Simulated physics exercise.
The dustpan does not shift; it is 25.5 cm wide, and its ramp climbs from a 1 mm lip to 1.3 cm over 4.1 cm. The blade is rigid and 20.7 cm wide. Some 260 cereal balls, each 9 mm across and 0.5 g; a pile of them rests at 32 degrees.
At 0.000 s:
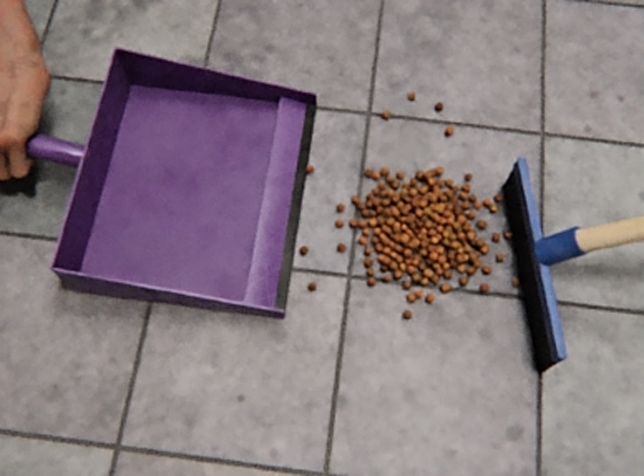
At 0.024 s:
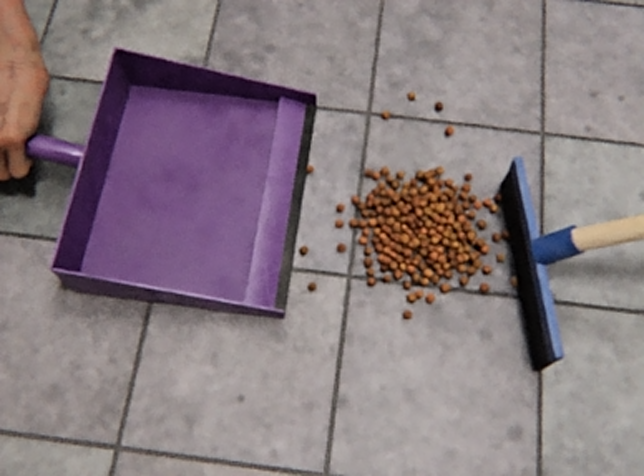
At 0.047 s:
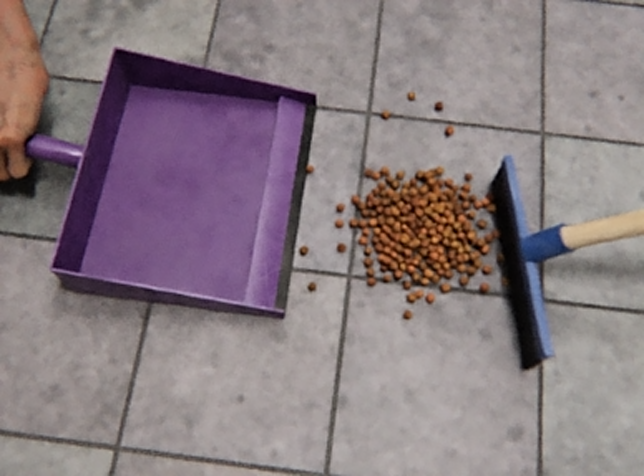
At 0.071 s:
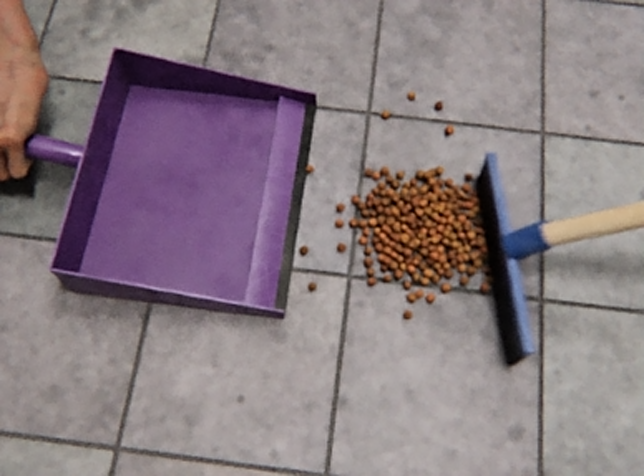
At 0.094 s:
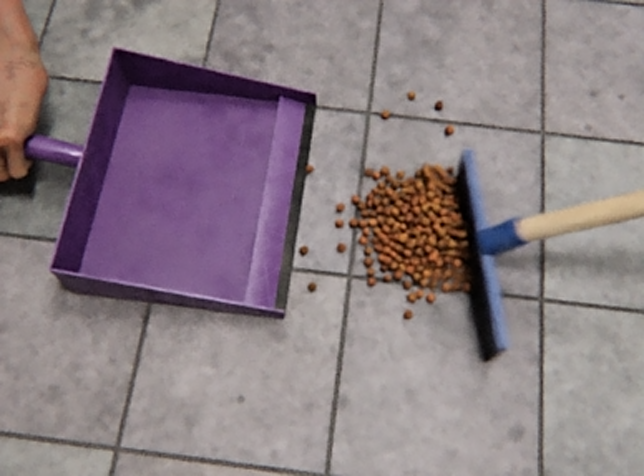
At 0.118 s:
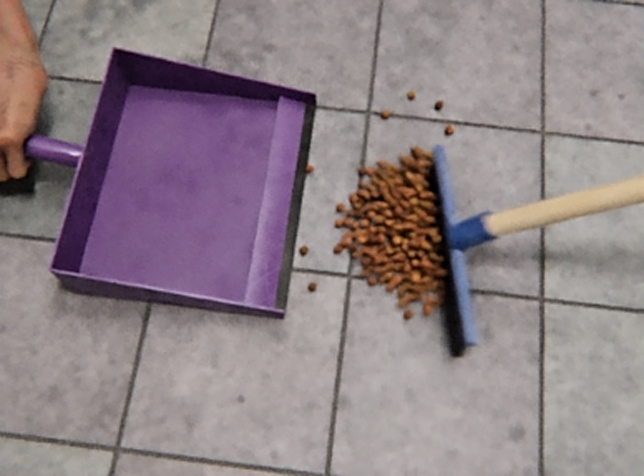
A blue squeegee-like blade on a wooden handle moves left across grey tiles, meets a heap of small brown balls and pushes it a short way toward a purple dustpan, which a hand holds still at the left.
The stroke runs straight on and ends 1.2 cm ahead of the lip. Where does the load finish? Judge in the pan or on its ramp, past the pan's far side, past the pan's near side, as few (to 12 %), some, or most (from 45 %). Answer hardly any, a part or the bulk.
Pan: The bulk, far side: Hardly any, near side: Hardly any.
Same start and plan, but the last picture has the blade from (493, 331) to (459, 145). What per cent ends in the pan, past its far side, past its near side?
Pan 55, far 5, near 5.
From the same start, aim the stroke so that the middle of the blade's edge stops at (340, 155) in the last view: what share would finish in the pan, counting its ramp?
Some 55 per cent.
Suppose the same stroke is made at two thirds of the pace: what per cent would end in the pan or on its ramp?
Then about 50 per cent.
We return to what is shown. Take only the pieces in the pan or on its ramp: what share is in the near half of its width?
About 60 per cent.
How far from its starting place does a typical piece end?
About 18 cm.
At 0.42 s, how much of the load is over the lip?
About 65 per cent by then.
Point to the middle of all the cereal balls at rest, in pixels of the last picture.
Near (279, 223).
After 0.19 s, middle of the blade 7 cm from the lip; 0 % over the lip, far side 0 %, near side 5 %.
After 0.23 s, middle of the blade 4 cm from the lip; 30 % over the lip, far side 5 %, near side 5 %.
Then, at 0.42 s, middle of the blade 3 cm from the lip; 65 % over the lip, far side 5 %, near side 5 %.
By 1.0 s all is still; pan 60 %, far side 5 %, near side 5 %, in front of the lip or behind the blade 25 %.
